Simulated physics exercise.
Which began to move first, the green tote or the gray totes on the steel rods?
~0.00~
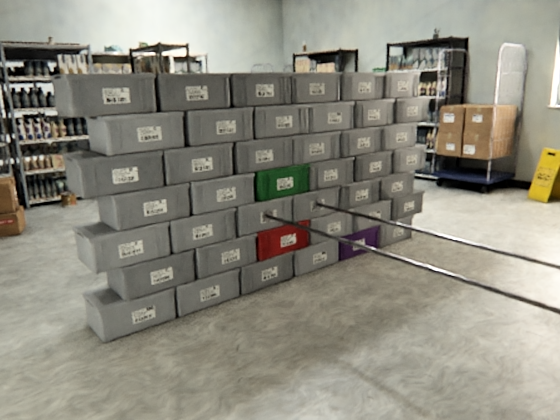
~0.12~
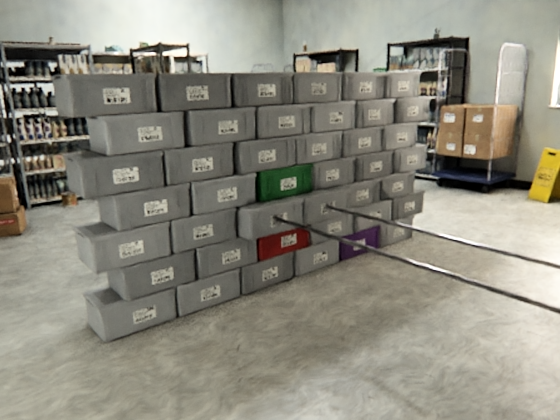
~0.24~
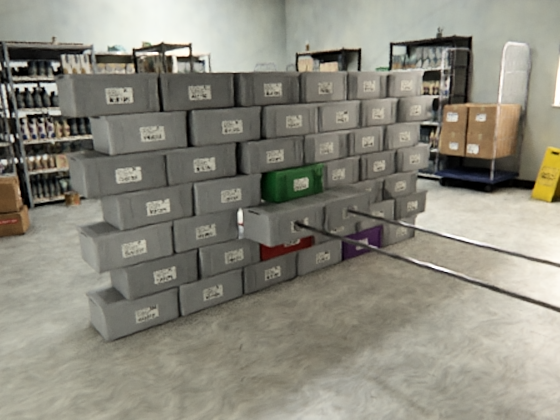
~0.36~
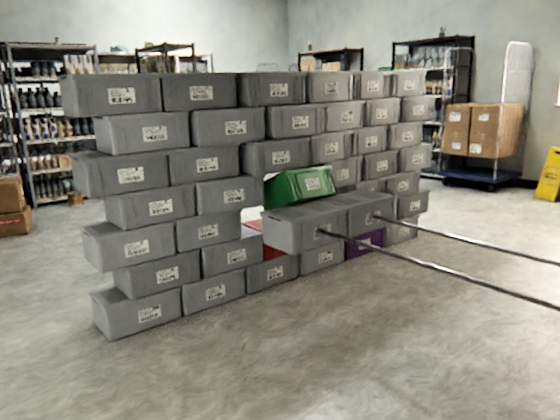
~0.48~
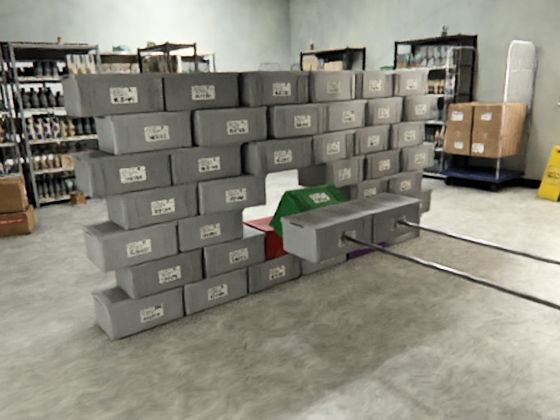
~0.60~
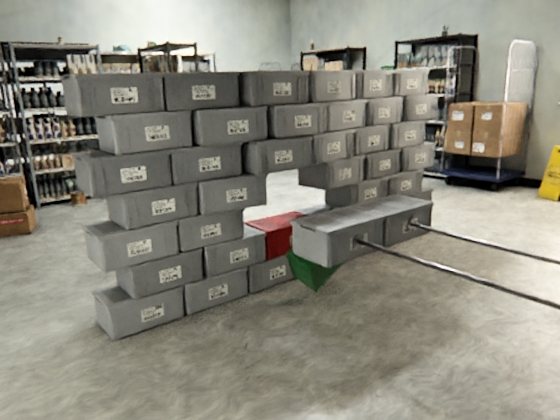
The gray totes on the rods began to move first. The green tote was still sitting in its place when they started sliding out, and it shifted only afterward.
